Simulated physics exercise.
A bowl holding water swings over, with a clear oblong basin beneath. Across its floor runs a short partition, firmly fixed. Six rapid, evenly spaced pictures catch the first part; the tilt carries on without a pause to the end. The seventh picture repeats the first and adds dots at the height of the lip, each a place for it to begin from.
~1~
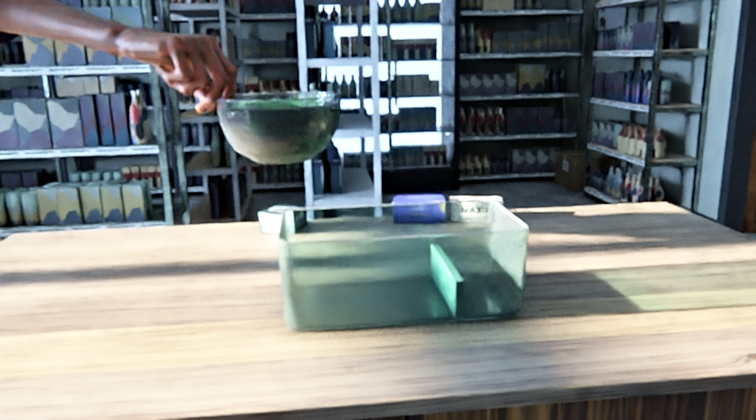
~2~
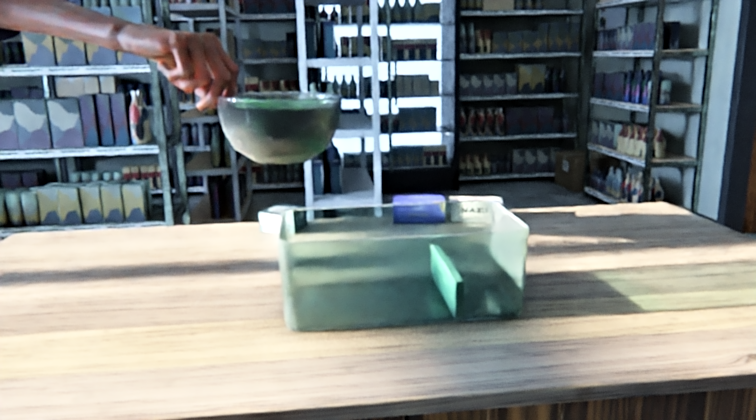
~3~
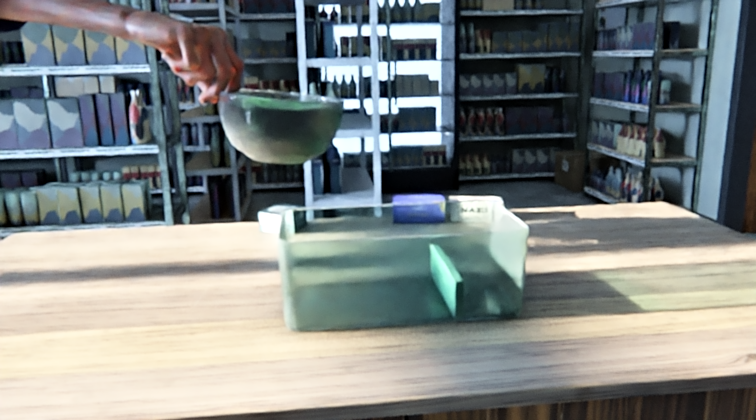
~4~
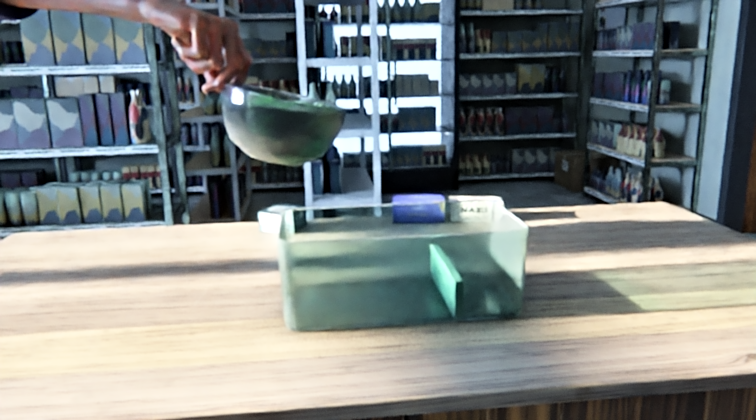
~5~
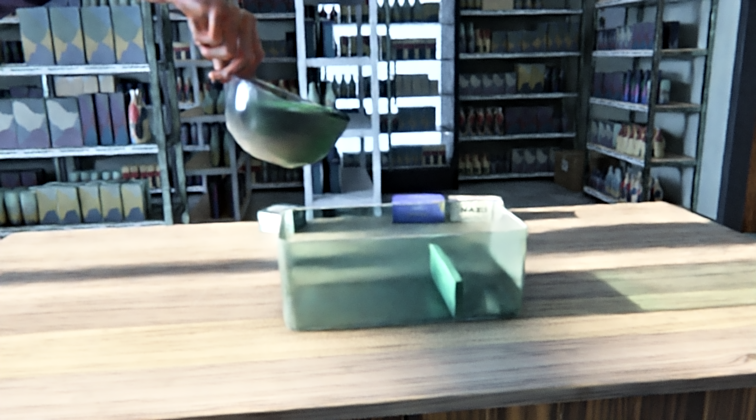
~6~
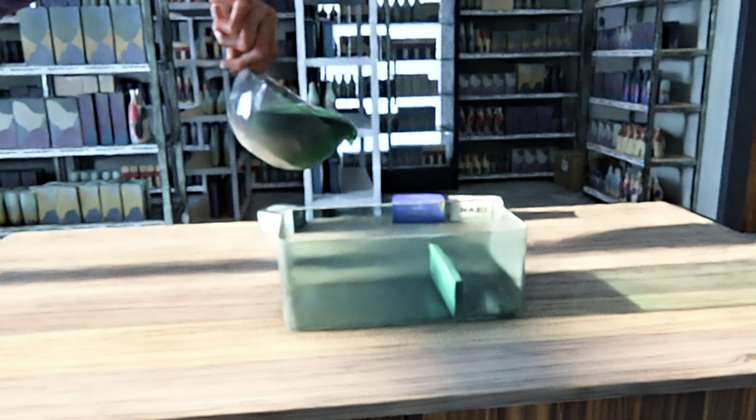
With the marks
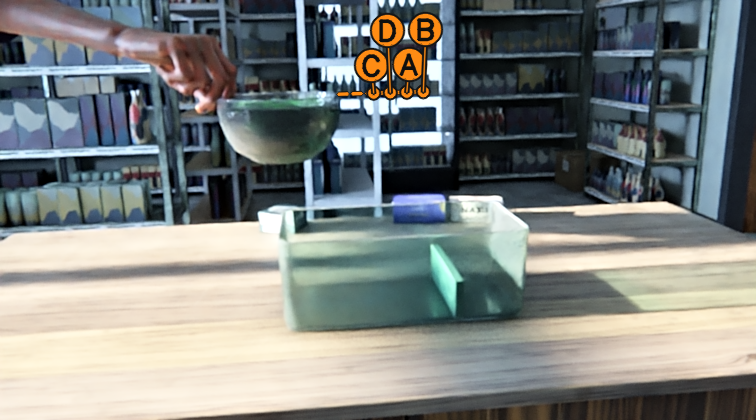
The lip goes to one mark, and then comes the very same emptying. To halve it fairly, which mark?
Go for A.
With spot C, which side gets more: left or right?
The left one.
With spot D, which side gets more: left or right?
The left one.
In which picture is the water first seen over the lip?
In picture 5.
On the marked copy, A at (406, 92); B at (423, 91); C at (373, 93); D at (390, 92).
With A, about 52 % ends left of the wall and 41 % right of it; 8 % is lost outside.
With B, about 34 % ends left of the wall and 61 % right of it; 5 % is lost outside.
With C, about 86 % ends left of the wall and 9 % right of it; 5 % is lost outside.
With D, about 70 % ends left of the wall and 24 % right of it; 6 % is lost outside.
